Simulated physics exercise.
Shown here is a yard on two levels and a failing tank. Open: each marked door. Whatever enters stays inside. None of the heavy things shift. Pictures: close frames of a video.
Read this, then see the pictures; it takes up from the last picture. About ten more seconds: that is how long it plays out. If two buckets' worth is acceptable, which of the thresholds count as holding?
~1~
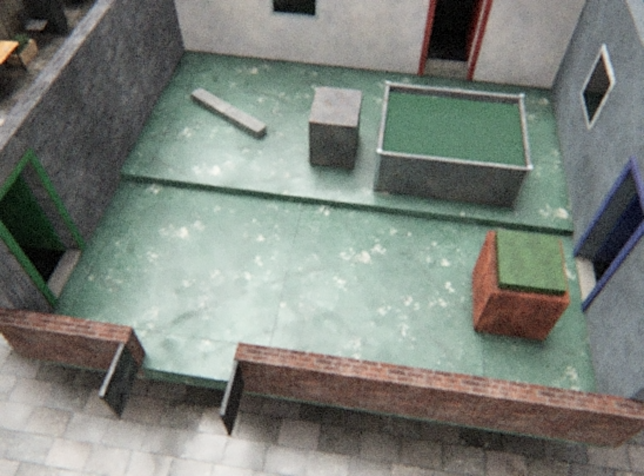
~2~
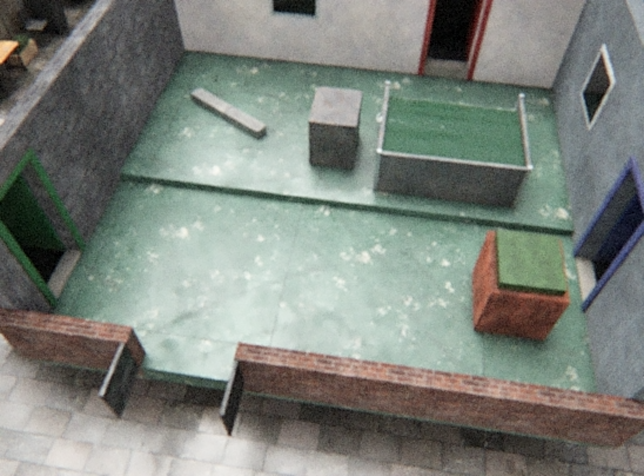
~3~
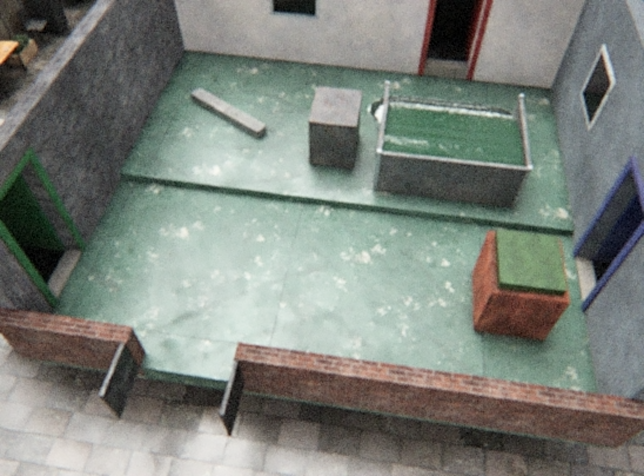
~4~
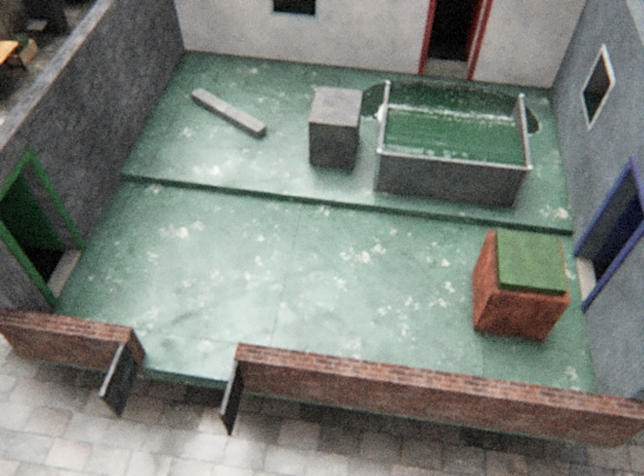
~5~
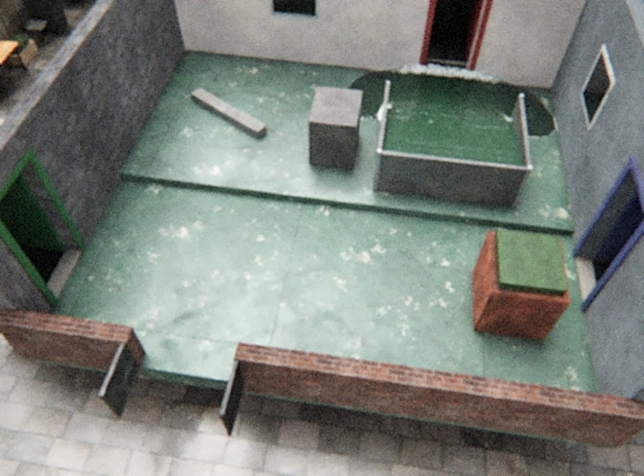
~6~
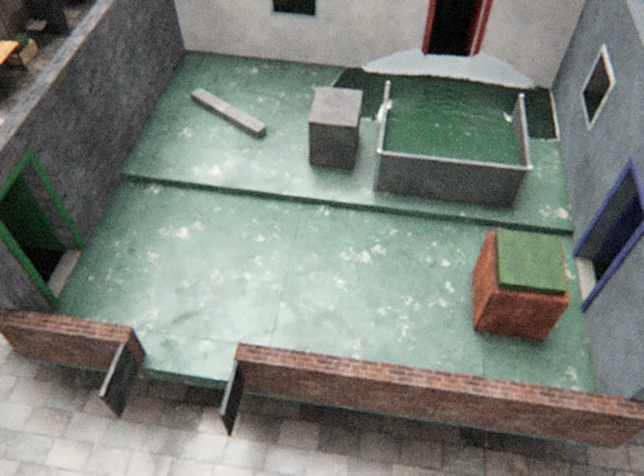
The green door counts as holding, the red door does not count, the blue door does not count.
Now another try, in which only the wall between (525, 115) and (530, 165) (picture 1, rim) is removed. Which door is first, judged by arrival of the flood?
It's the blue one.
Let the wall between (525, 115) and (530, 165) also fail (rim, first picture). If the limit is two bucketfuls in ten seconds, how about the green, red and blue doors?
Note: Green door crosses the line, red door misses the line, blue door crosses the line.
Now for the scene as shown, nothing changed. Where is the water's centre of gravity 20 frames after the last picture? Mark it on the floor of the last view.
Point: (416, 127).
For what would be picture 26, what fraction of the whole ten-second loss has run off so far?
Near 70 in a hundred, I reckon.
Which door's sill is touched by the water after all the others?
It has to be the one in green.
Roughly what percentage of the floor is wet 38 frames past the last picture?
My guess is around 85 in a hundred.
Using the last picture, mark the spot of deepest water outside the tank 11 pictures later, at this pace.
Near (549, 91).
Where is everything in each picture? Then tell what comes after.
In the first picture, still water in the water tank at (453, 127).
In the second picture, water pours out on the water tank's far side and has run to (380, 119).
In the third picture, the front is at (376, 105), out from the gap on the water tank's far side.
In the fourth picture, water pours out on the water tank's far side and has run to (528, 112).
In the fifth picture, water pours out on the water tank's far side and has run to (536, 100).
In the sixth picture, the front is at (546, 88), out from the gap on the water tank's far side.
A moment on, water covers 15 % of the floor; the green door not reached, the red door far over two buckets in, the blue door not reached.
Next, water covers 25 % of the floor; the green door not reached, the red door far over two buckets in, the blue door not reached.
Then, water covers 45 % of the floor; the green door not reached, the red door far over two buckets in, the blue door under two buckets in.
Later, water covers 85 % of the floor; the green door wet at the sill, nothing in, the red door far over two buckets in, the blue door over two buckets in.
In the end, water covers 90 % of the floor; the green door wet at the sill, nothing in, the red door far over two buckets in, the blue door over two buckets in.
